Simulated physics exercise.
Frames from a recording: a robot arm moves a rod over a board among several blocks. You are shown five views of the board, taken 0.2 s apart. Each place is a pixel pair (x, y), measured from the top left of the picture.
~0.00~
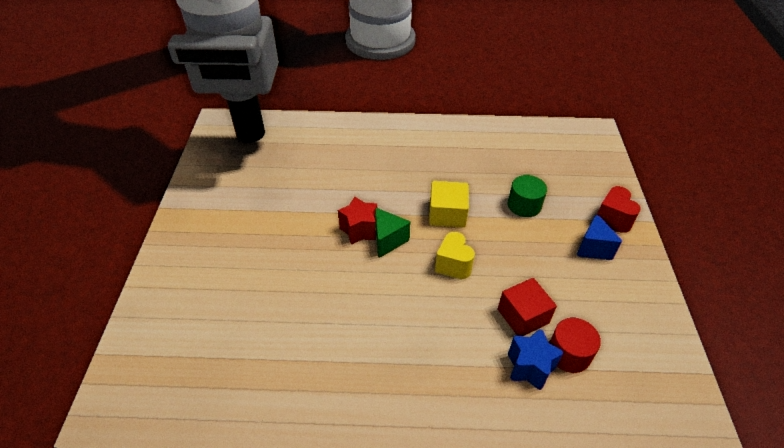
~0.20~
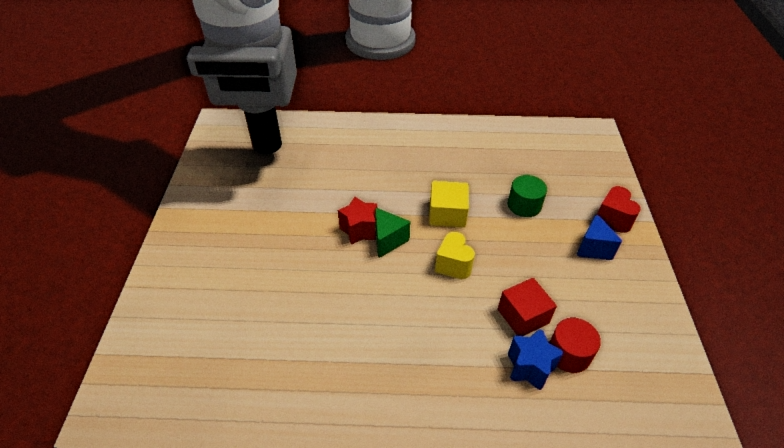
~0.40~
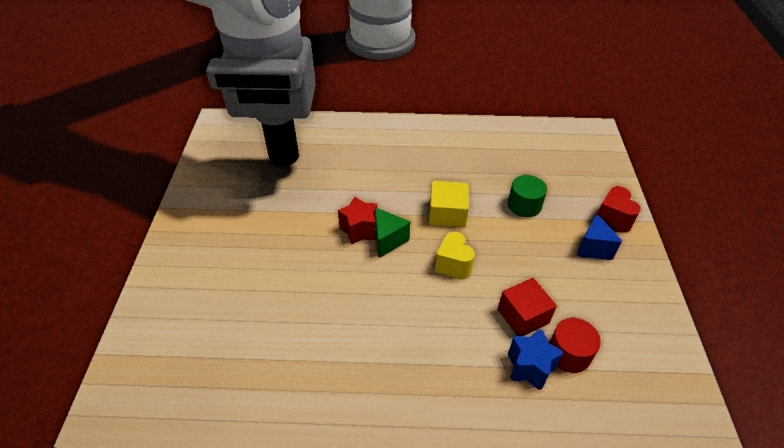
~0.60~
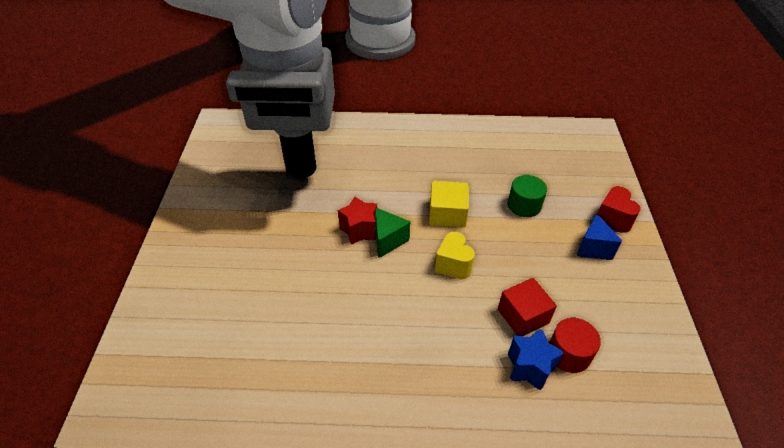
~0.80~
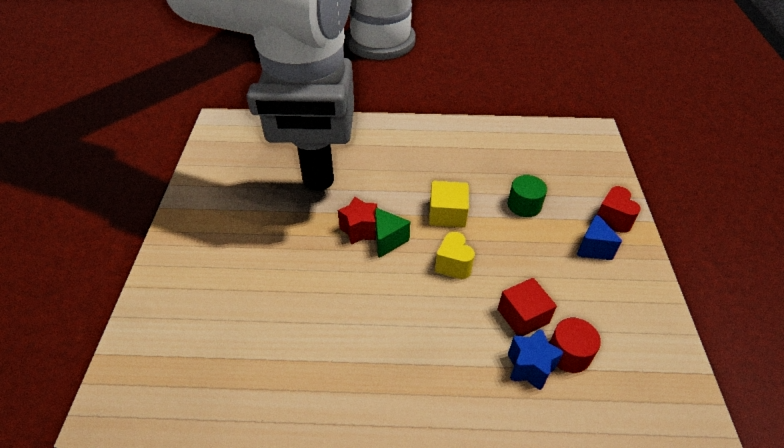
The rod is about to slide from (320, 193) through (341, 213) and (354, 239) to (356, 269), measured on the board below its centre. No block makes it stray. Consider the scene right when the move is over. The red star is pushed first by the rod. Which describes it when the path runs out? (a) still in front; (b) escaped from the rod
My pick is b.
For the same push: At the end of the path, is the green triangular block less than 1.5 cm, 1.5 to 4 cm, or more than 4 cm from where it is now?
By the end of the path, it will have gone between 1.5 and 4 cm.
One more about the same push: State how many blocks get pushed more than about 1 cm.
Counting only shifts above 1 cm, I get two blocks.
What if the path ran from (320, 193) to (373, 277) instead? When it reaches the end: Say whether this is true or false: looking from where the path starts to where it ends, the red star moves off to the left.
That is true.
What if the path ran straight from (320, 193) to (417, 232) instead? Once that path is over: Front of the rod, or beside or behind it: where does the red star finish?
I'm fairly sure the red star slides away from the front of the rod at some point.
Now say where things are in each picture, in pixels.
Tip of the rod at (251, 134), middles of tops, red star at (359, 211), green triangular block at (388, 222), in the first picture.
Rod at (267, 145), nothing pushed, in the second picture.
Rod at (284, 157), nothing pushed, in the third picture.
Rod at (301, 169), nothing pushed, in the fourth picture.
Rod at (318, 181), red star at (359, 211), green triangular block at (388, 222), in the fifth picture.
On the path given first. One third of the way, rod at (340, 201); nothing pushed yet.
Two thirds of the way, rod at (353, 227); red star at (378, 235); green triangular block at (409, 232).
At the end, rod at (355, 258); red star at (389, 253), turned 35° anticlockwise; green triangular block at (413, 234), turned 15° anticlockwise.
